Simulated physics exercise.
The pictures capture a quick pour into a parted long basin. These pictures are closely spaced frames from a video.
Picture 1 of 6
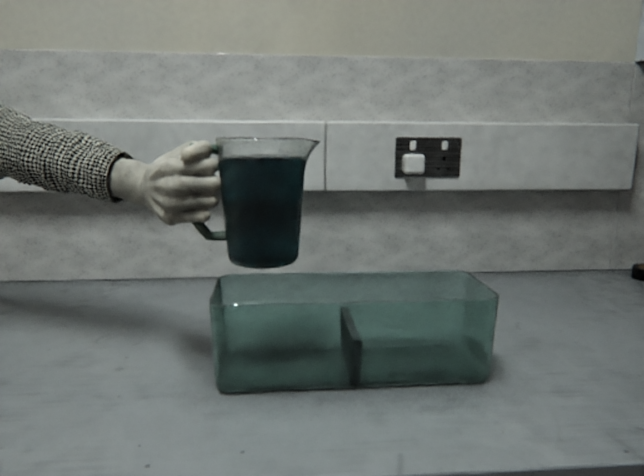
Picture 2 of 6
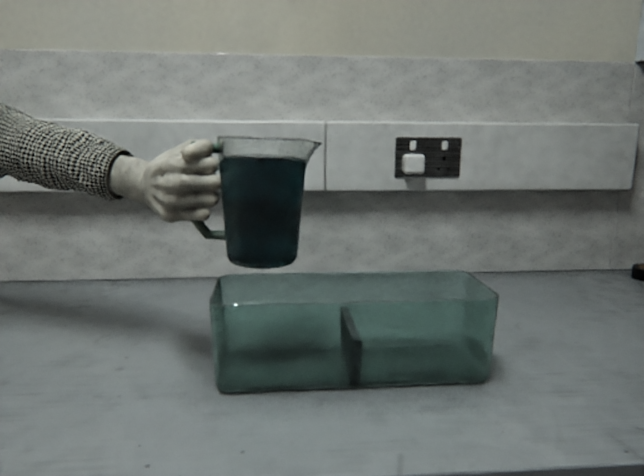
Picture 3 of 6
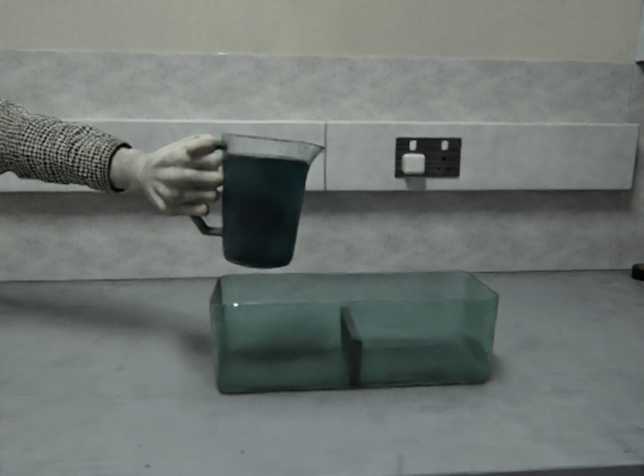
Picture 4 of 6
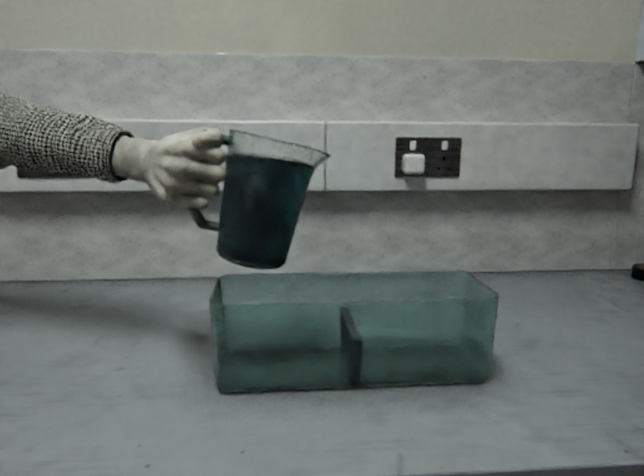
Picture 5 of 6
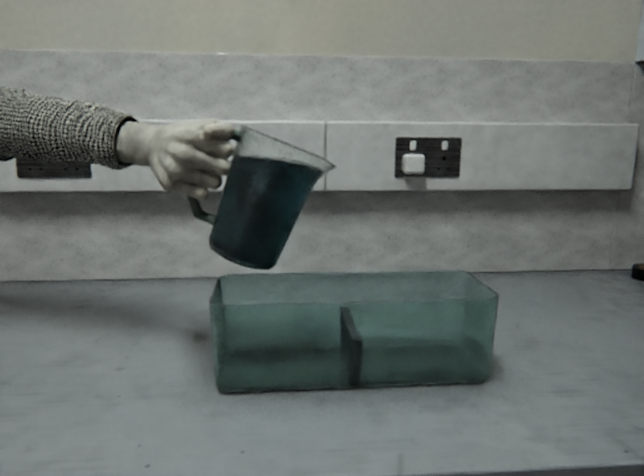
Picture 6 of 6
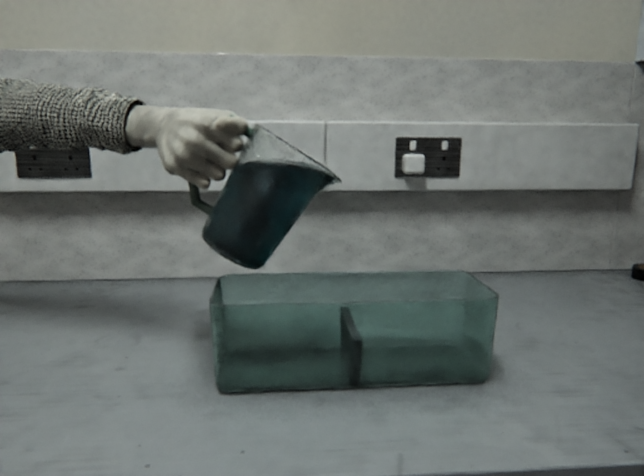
A hand held a jug of dark blue-green liquid upright above a divided glass basin, then gradually tilted it to the right until the liquid neared the lip.
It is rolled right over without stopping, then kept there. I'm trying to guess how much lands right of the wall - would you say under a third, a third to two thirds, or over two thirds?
I would say over two thirds.
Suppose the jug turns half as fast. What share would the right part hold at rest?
Roughly 95 in a hundred.
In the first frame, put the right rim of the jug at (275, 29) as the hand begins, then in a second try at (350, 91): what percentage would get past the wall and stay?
It works out to around 75 % and then around 90 %.
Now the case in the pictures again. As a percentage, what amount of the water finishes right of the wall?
I'd say close to 90 per cent.
A moment on, the jug is tipped on its side and 66 per cent is still to pour, 0 is left of the wall and 16 right of it.
Next, the jug is tipped right over and 28 per cent is still to pour, 4 is left of the wall and 54 right of it.
Then the jug is tipped right over and 7 per cent is still to pour, 5 is left of the wall and 83 right of it.
Later the jug is tipped right over and 1 per cent is still to pour, 7 is left of the wall and 90 right of it.
In the end 8 per cent lies left of the wall, 90 right of it and 2 outside.
